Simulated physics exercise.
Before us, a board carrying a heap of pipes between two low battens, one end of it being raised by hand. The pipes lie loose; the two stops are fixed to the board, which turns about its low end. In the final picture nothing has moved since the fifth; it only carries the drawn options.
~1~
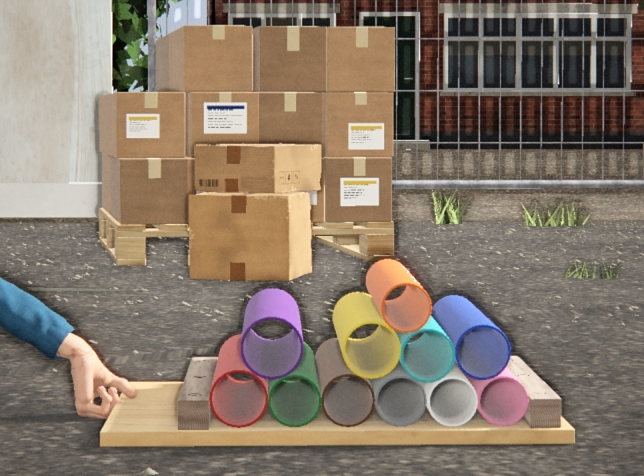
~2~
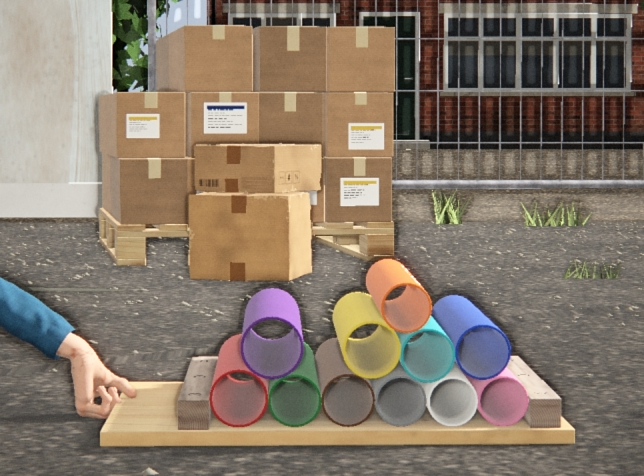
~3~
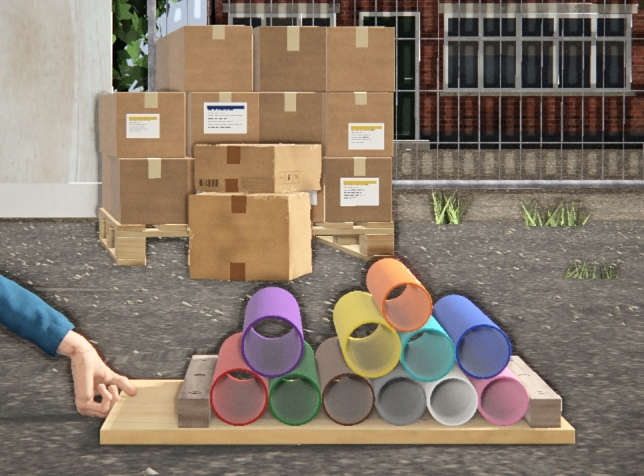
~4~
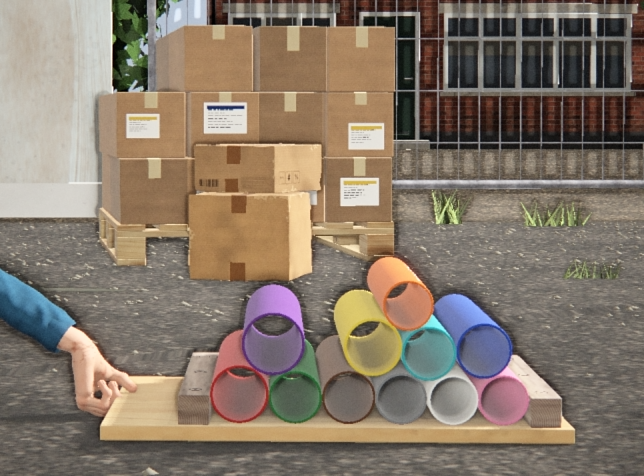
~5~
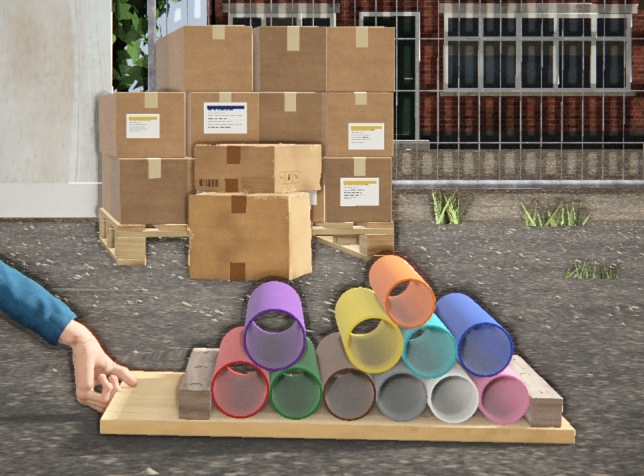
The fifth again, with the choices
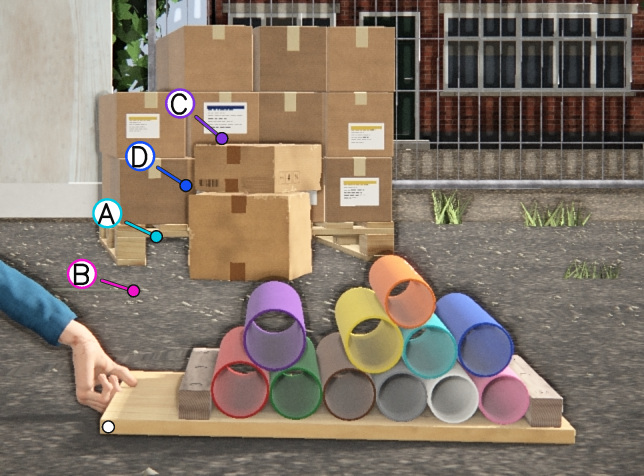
We see a hand at the left end of a wooden board holding a stack of coloured pipes between two blocks; the hand slowly lifts that end slightly, and the pipes tilt with the board, barely shifting against one another.
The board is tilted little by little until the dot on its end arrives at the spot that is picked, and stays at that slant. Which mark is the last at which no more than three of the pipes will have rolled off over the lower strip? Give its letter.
The answer is mark B.
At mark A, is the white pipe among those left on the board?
The white pipe: Yes.
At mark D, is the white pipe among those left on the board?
The white pipe: Yes.
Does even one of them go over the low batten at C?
At C: Yes.
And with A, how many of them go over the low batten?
At A the number is five.
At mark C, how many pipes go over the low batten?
At C the number is five.
On the marked copy, A at (156, 236); B at (134, 291); C at (222, 138); D at (186, 185); the white dot at (108, 427).
Following B. Soon after the start, board at 14°.
Later, board at 19°.
In the end, board at 19°, none over the low batten.
As for the rest, A five over the low batten; C five over the low batten; D five over the low batten.
